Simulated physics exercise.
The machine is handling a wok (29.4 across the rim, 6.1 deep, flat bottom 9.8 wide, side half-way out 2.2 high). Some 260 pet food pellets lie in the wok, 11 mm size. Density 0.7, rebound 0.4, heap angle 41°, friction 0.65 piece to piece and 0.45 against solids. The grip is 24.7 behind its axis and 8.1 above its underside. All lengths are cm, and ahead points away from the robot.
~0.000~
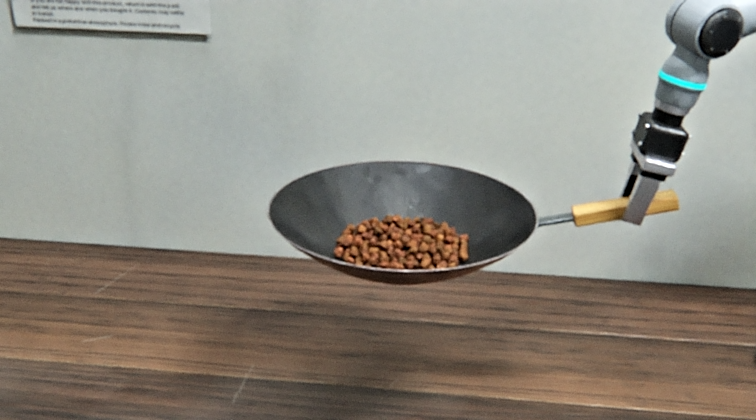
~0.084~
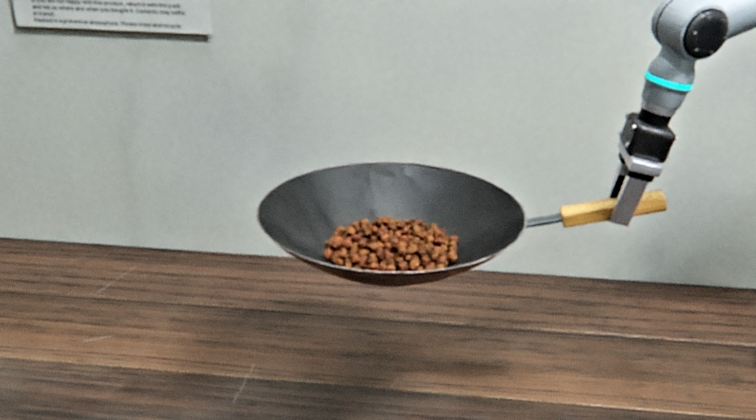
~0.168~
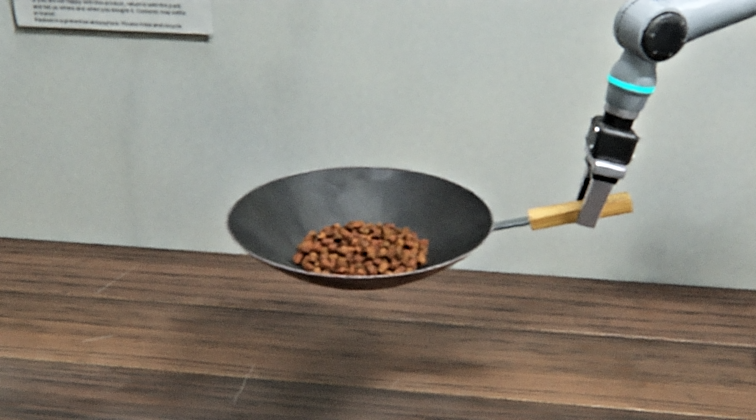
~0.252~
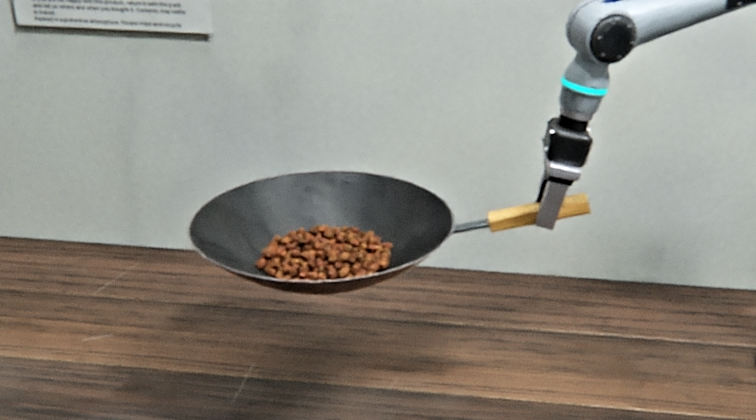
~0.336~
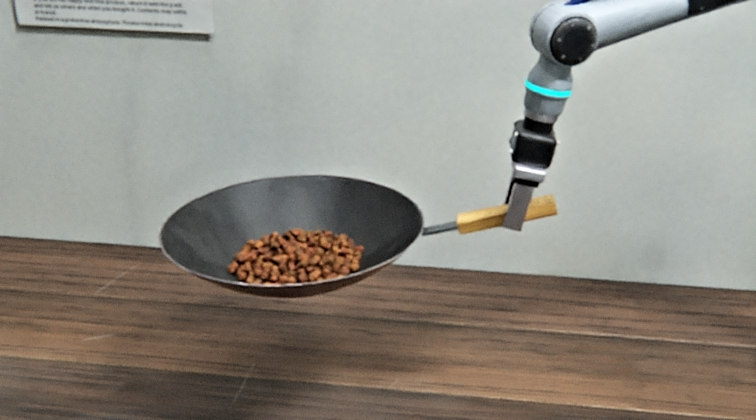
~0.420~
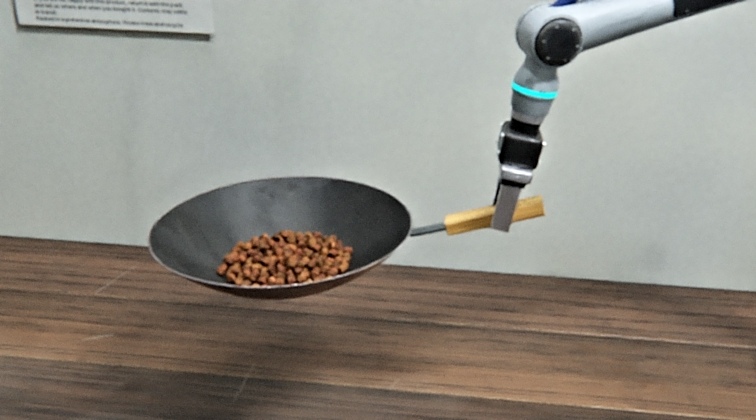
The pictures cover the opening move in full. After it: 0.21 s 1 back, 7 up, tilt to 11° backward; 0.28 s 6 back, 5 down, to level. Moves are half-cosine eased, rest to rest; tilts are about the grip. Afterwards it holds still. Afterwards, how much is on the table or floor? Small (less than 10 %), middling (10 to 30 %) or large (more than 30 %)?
Share on the table or floor: Small (less than 10 %).
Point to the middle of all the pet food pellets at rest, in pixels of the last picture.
At about (326, 237).
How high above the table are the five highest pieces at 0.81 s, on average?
Some 28 cm.
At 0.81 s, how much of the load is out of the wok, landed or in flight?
Near 0 per cent so far.
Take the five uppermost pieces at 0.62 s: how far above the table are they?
Roughly 36 cm.
After 0.62 s, tilted 11° backward, highest piece 36 above the table; 262 in the wok.
After 0.81 s, tilted 3° backward, highest piece 29 above the table; 262 in the wok.
After 1.11 s, level, highest piece 25 above the table; 262 in the wok.
After 2.16 s, level, highest piece 25 above the table; 262 in the wok.
In the end, 262 in the wok. That is 0 % on the table or floor.
